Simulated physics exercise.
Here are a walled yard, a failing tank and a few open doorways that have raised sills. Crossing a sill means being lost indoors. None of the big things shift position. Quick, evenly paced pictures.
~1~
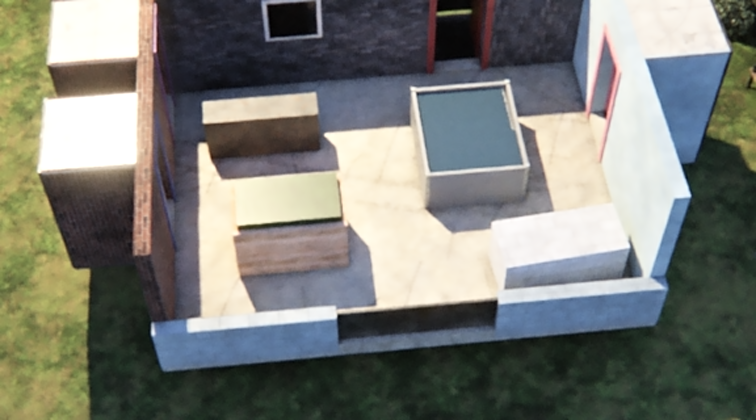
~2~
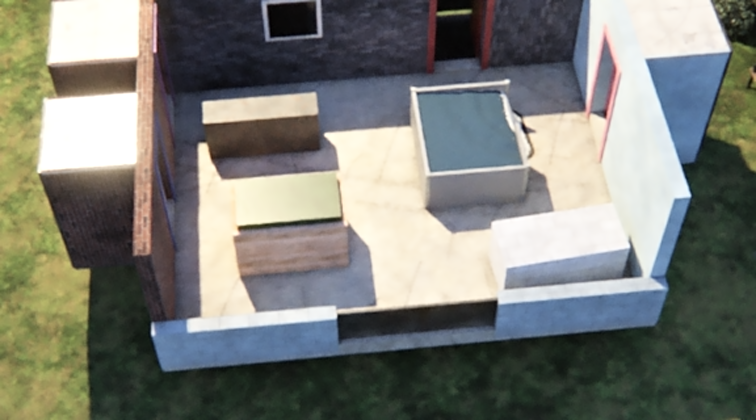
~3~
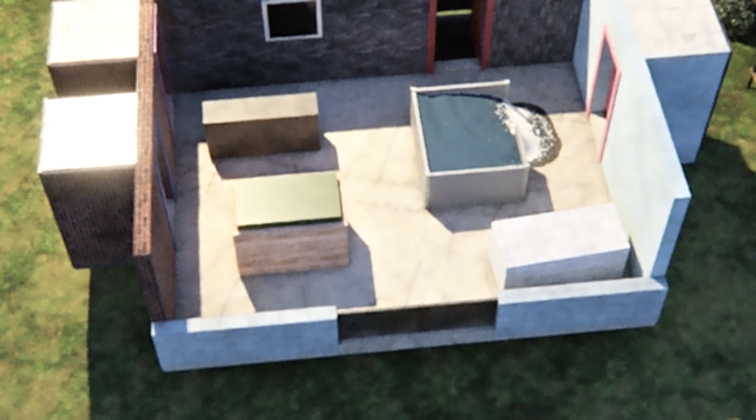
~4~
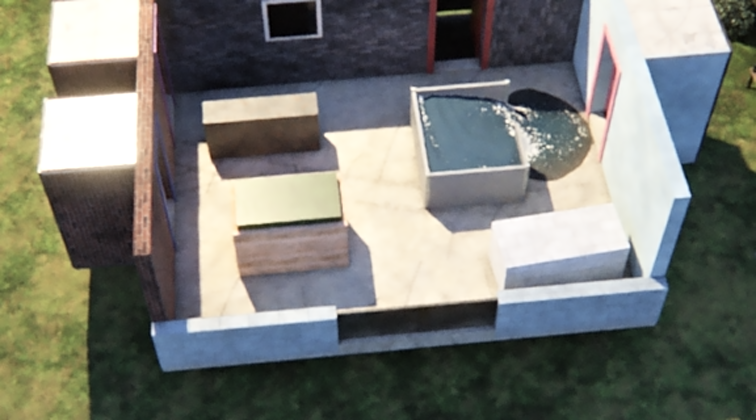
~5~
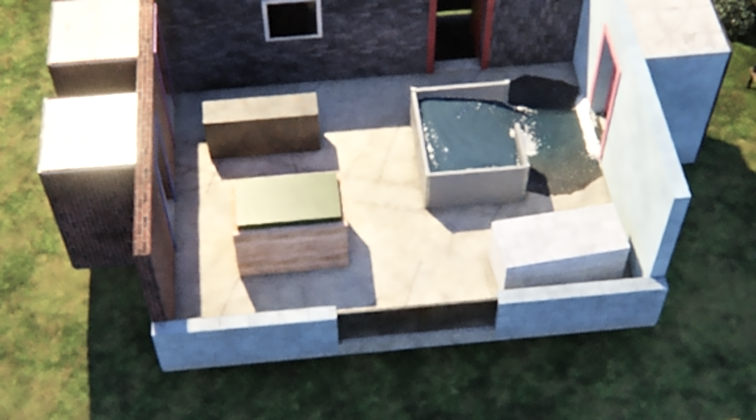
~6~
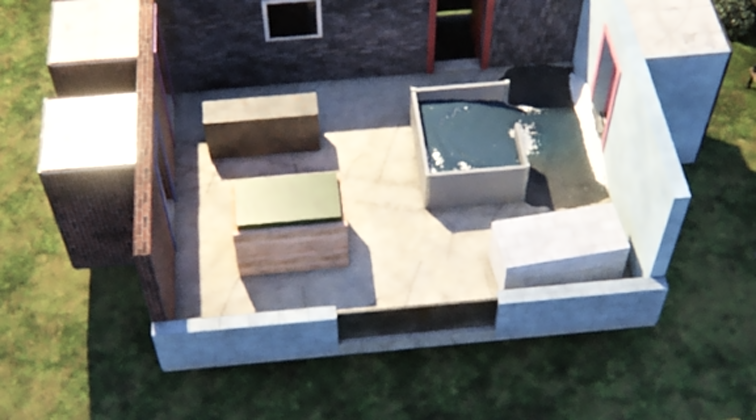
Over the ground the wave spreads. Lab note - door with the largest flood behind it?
Largest flood: Pink door.
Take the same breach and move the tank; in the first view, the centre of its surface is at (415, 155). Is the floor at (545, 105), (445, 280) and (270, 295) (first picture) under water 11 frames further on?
In order: Reached, unreached, unreached.
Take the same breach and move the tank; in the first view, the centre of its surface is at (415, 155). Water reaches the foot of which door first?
Answer: The pink-painted one.
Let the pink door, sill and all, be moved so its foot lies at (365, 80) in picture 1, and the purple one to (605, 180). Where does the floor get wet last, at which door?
Answer: The blue door.
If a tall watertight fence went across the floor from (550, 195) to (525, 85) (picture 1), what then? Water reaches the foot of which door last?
It is the blue-painted one.
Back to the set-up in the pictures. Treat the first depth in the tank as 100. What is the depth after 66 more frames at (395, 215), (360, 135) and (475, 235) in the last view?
Approx. values, in order: 4 %, 4 %, 6 %.
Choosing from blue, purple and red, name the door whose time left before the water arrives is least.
I say the red-painted one.
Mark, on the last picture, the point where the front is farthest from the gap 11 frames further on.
I'd say at around (637, 304).
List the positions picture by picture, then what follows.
Still water in the open tank at (468, 130), in the first picture.
The front is at a hidden place, out from the gap at (508, 125), in the second picture.
The front is at (556, 147), out from the gap at (508, 127), in the third picture.
The front is at (588, 139), out from the gap at (507, 128), in the fourth picture.
Water pours out at (507, 128) and has run to (600, 170), in the fifth picture.
Water pours out at (507, 128) and has run to a hidden place, in the sixth picture.
A moment on, water covers 15 % of the floor; pink door a lot in, purple door not reached, blue door not reached, red door not reached.
Next, water covers 25 % of the floor; pink door a lot in, purple door not reached, blue door not reached, red door wet at the sill, nothing in.
Then, water covers 50 % of the floor; pink door a lot in, purple door not reached, blue door not reached, red door a trickle in.
Later, water covers 80 % of the floor; pink door a lot in, purple door wet at the sill, nothing in, blue door wet at the sill, nothing in, red door a trickle in.
In the end, water covers 100 % of the floor; pink door a lot in, purple door wet at the sill, nothing in, blue door wet at the sill, nothing in, red door some in; the pink door has let in the most.
